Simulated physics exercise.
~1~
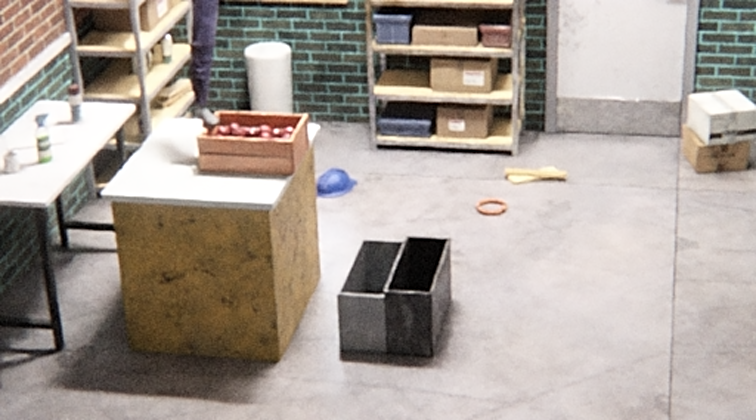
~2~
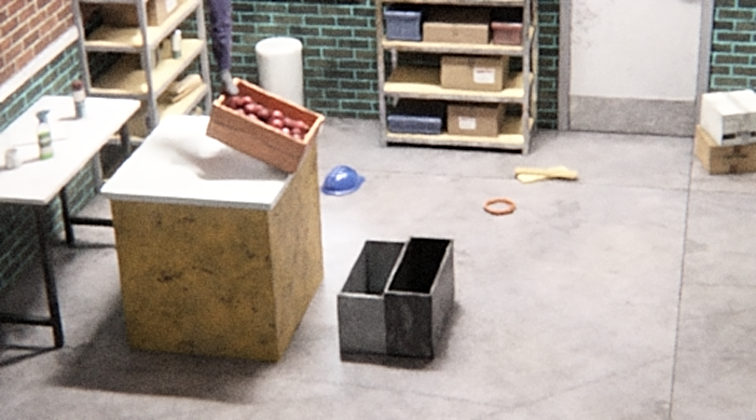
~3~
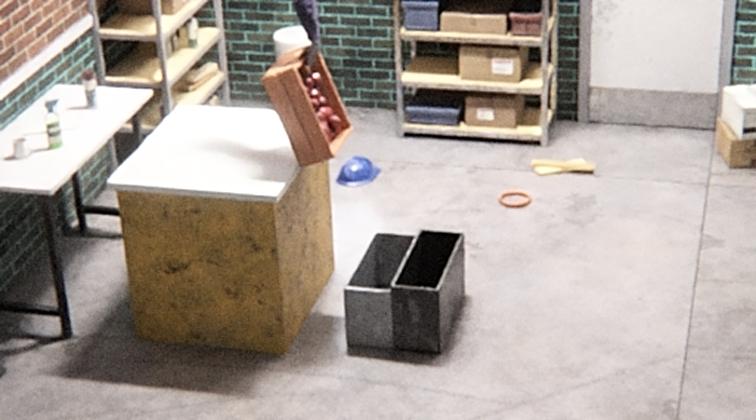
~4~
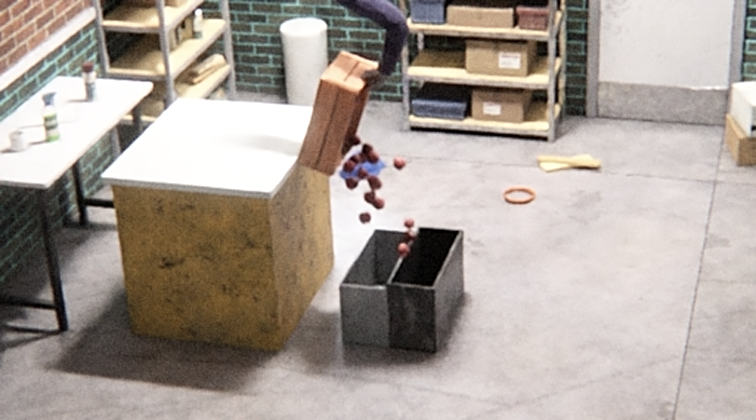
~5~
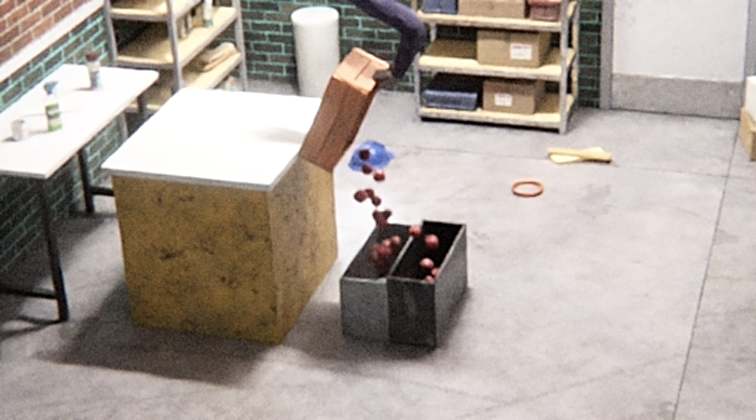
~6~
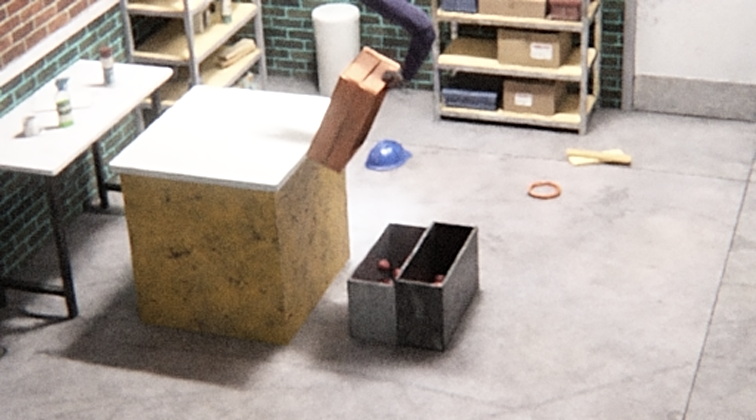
In a workshop with green and red brick walls, seen from above and to one side, an orange wooden crate of red apples sits on a white-topped, mustard-coloured bench. On the concrete floor to its right stand a grey trough and a black tote, both empty, with a blue hard hat behind. A dark-sleeved arm lifts and tips the crate over the bench's right edge as the view drifts slightly. Apples spill in a loose stream into both containers. The crate ends steeply tilted and still held, with some apples visible inside each container.
